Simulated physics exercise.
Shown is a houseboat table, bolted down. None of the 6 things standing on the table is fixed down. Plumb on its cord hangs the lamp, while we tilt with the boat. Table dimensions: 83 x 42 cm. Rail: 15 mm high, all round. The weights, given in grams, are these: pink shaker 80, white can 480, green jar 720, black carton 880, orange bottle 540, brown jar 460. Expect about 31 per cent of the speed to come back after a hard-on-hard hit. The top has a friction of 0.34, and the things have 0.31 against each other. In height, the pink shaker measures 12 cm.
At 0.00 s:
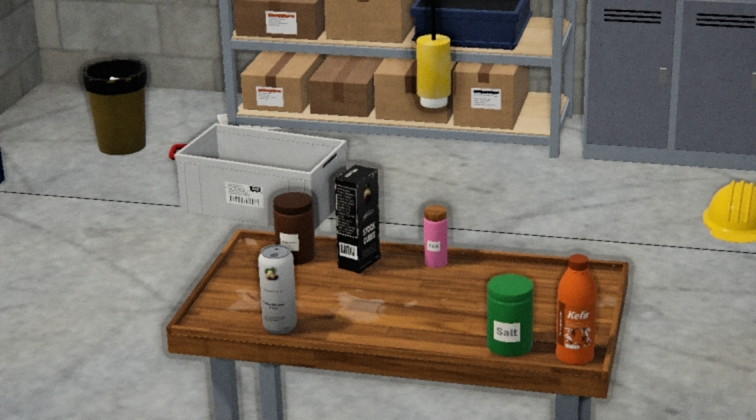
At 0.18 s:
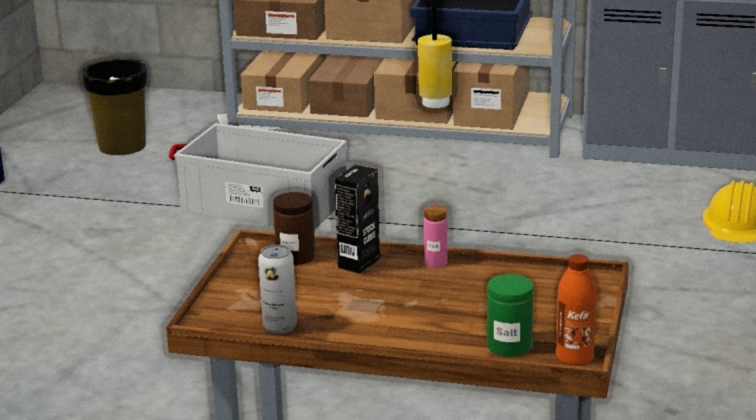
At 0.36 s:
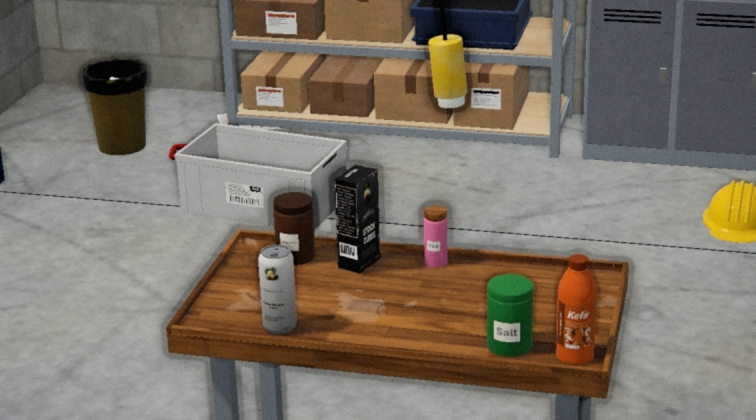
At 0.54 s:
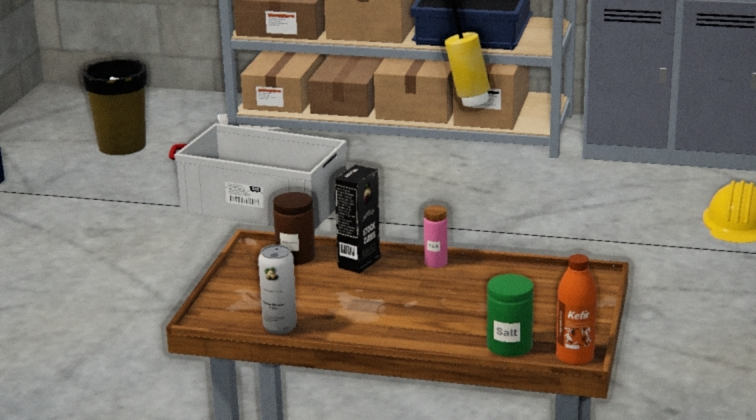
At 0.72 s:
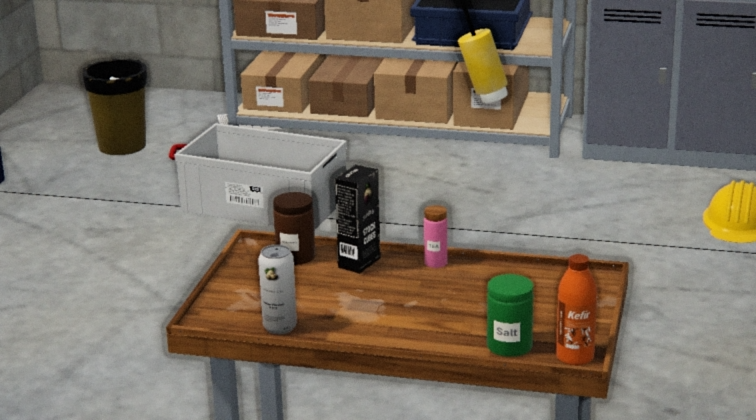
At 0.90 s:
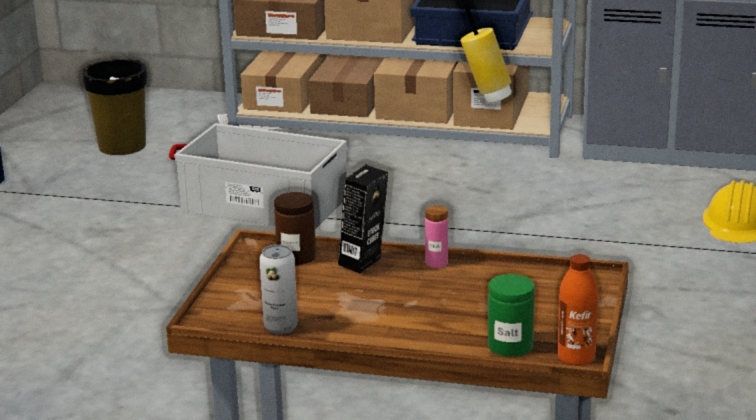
In this clip, a yellow lamp hanging above a wooden table swings progressively to the right, while the containers on the tabletop stay in place until the black carton rocks slightly to the right.
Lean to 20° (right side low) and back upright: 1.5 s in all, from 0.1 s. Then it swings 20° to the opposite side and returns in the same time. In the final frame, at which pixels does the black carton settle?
The black carton settles near (439, 270).
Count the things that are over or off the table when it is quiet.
1 of them.
By 1.20 s, boat heeled 11°, right side down; black carton on its side near (424, 270).
By 1.60 s, boat level; black carton on its side near (444, 270).
When it is over (3.6 s), lying over on the table, black carton; the other 5 within 5 cm of the start. End places, in pixels of the last picture, black carton near (439, 270).
